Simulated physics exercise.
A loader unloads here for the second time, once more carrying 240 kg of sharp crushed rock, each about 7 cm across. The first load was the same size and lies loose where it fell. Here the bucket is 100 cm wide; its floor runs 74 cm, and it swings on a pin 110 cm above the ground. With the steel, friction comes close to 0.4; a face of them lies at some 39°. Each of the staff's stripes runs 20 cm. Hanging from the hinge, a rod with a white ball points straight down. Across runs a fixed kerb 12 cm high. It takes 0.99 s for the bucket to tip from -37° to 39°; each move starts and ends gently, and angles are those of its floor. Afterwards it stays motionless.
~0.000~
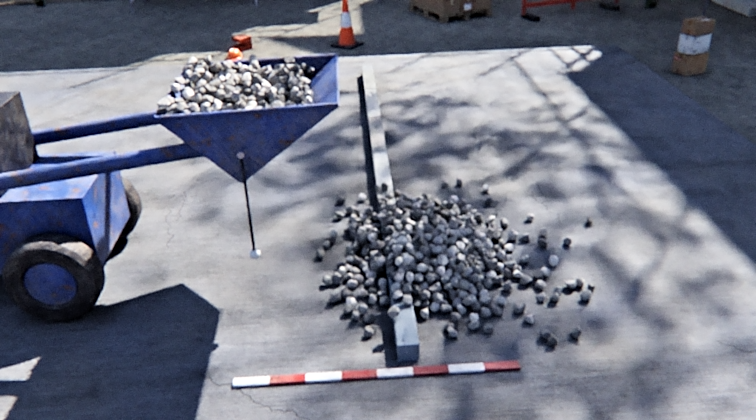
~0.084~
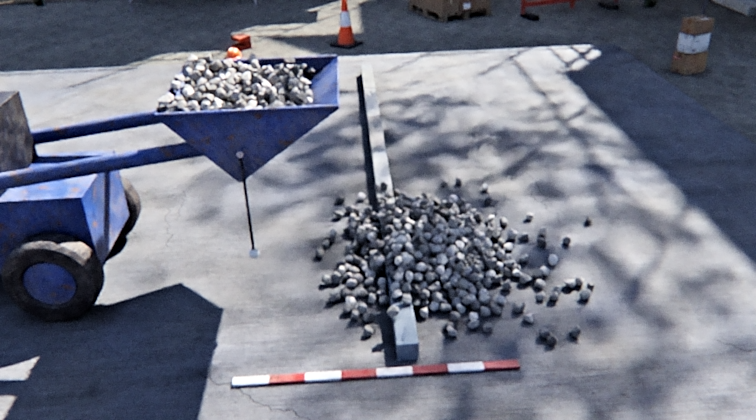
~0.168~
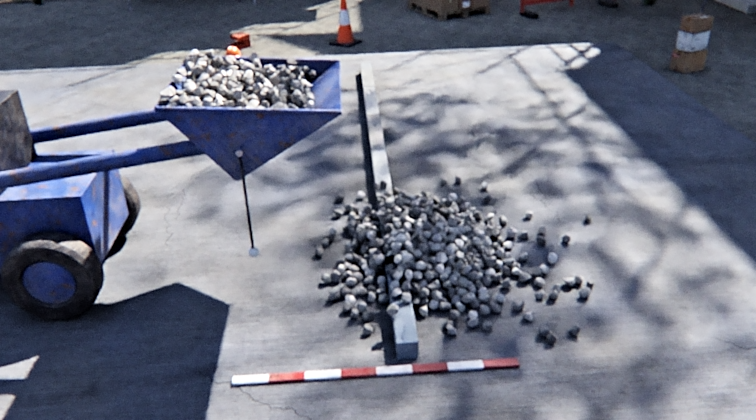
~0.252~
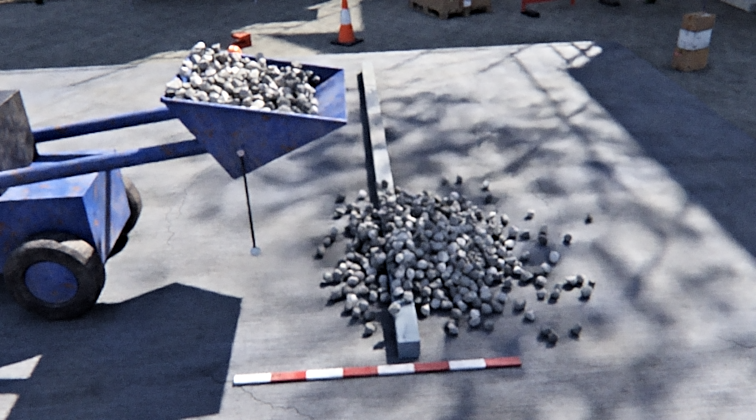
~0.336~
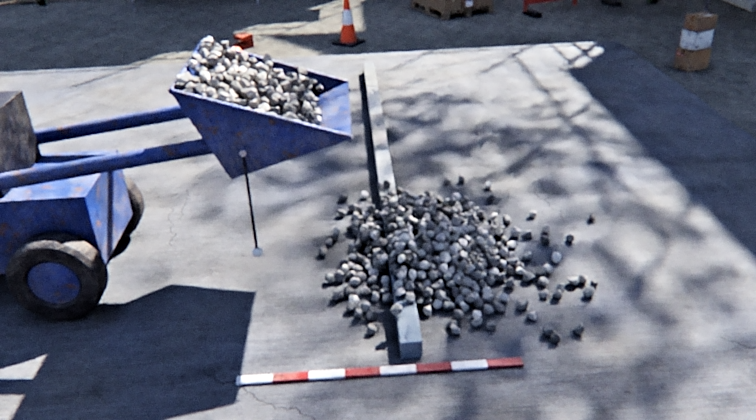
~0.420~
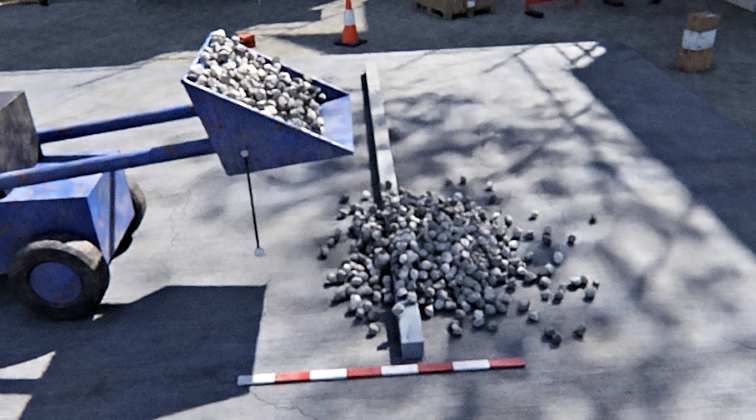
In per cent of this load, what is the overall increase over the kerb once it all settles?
10 out of 100, about.
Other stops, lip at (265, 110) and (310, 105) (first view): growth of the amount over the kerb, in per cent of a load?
Near 0 in a hundred first, near 0 in a hundred second.
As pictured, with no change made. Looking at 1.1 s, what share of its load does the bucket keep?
It still holds about 70 per cent.
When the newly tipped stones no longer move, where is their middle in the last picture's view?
They settle centred around (363, 240).
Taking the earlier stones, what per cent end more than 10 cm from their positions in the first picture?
I'd put it at about 0 per cent.
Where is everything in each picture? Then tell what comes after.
The first frame shows lip at (338, 105), floor tilted -37°, highest stones at (206, 72). The earlier load is highest near (404, 230), 24 cm above ground level, 26 % on this side of the kerb, 74 % over the kerb.
In the second frame, the bucket is at -35°, its lip at (339, 107); the top of the load is at (198, 70); the stones move at 0.1 m/s on average.
The third frame shows lip at (341, 113), floor tilted -31°, highest stones at (198, 64); the stones move at 0.2 m/s on average.
The fourth frame shows lip at (346, 123), floor tilted -25°, highest stones at (202, 57); the stones move at 0.3 m/s on average.
In the fifth frame, the bucket is at -17°, its lip at (351, 137); the top of the load is at (210, 52); the stones move at 0.4 m/s on average.
In the sixth frame, the bucket is at -8°, its lip at (353, 153); the top of the load is at (219, 46); the stones move at 0.4 m/s on average.
After 0.7 s the floor is at 27°; in per cent of one load, 100 in the bucket, 26 on this side of the kerb, 74 over the kerb; the foremost stones are at (574, 252).
After 1.1 s the floor is at 39°; in per cent of one load, 68 in the bucket, 58 on this side of the kerb, 74 over the kerb; the foremost stones are at (574, 252).
After 1.4 s the floor is at 39°; in per cent of one load, 15 in the bucket, 106 on this side of the kerb, 79 over the kerb; the foremost stones are at (574, 252).
After 3.9 s the floor is at 39°; in per cent of one load, 0 in the bucket, 116 on this side of the kerb, 84 over the kerb; the foremost stones are at (574, 252). Net gain over the kerb, 10.
